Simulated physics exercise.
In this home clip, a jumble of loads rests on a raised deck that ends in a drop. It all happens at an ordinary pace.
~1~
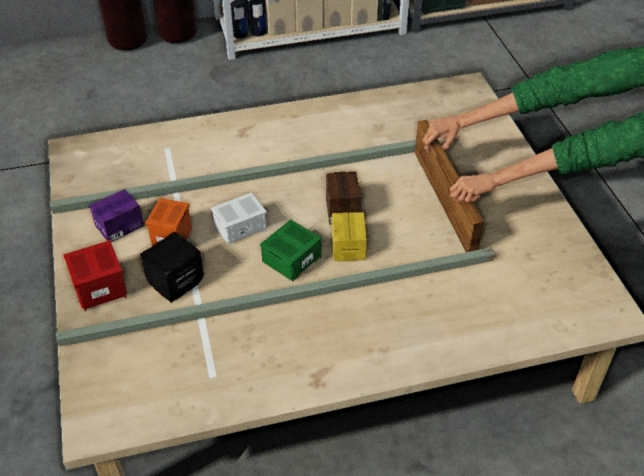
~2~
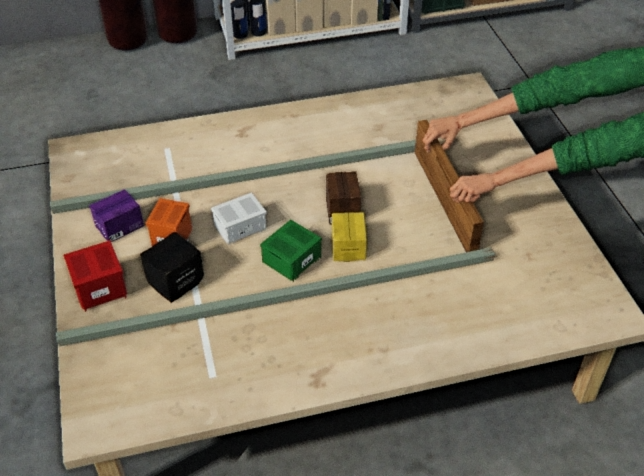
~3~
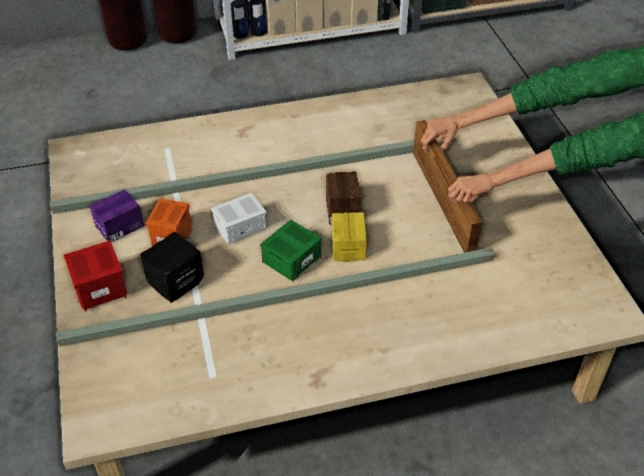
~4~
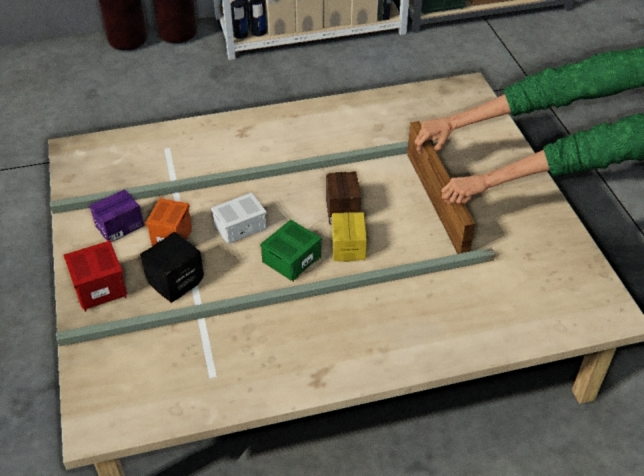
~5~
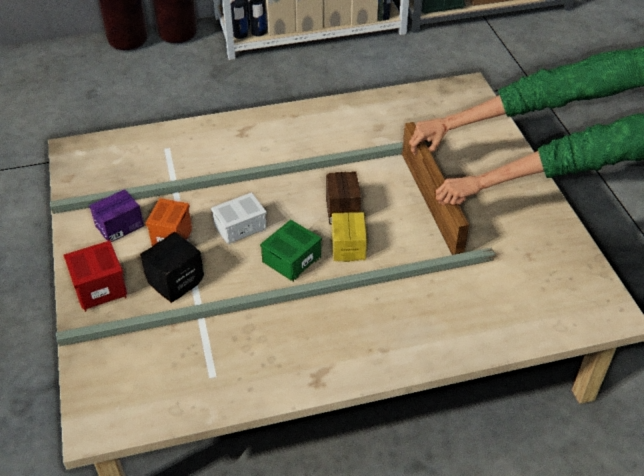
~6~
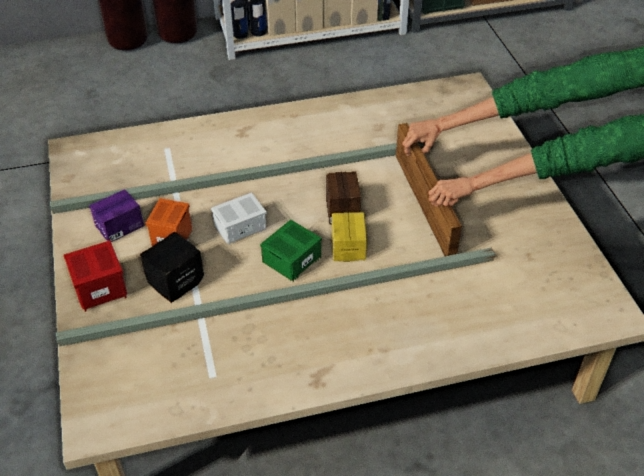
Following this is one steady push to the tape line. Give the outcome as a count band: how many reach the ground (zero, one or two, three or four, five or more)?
So the tally of ones that come down is one, perhaps two, really.
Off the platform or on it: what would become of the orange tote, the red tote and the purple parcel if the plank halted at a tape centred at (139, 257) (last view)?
Going one by one, the orange tote goes down, the red tote goes down, the purple parcel is still up.
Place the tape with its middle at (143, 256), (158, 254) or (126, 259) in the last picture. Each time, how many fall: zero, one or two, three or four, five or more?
In the order of the places given: 3 or 4; just one or two; three to four.
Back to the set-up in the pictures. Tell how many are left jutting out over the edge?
The total here is 0.
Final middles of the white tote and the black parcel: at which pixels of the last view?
You'll find the first one at (129, 239) and the second at (86, 278).
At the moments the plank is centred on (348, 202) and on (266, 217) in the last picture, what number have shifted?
That gives 2 for the first and 6 for the second.
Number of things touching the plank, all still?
2.
Soon after, none off yet; red tote at rest near (96, 276); purple parcel at rest near (117, 216); black parcel at rest near (173, 267).
By the end, the number that fall off is one or two; fallen, red tote.
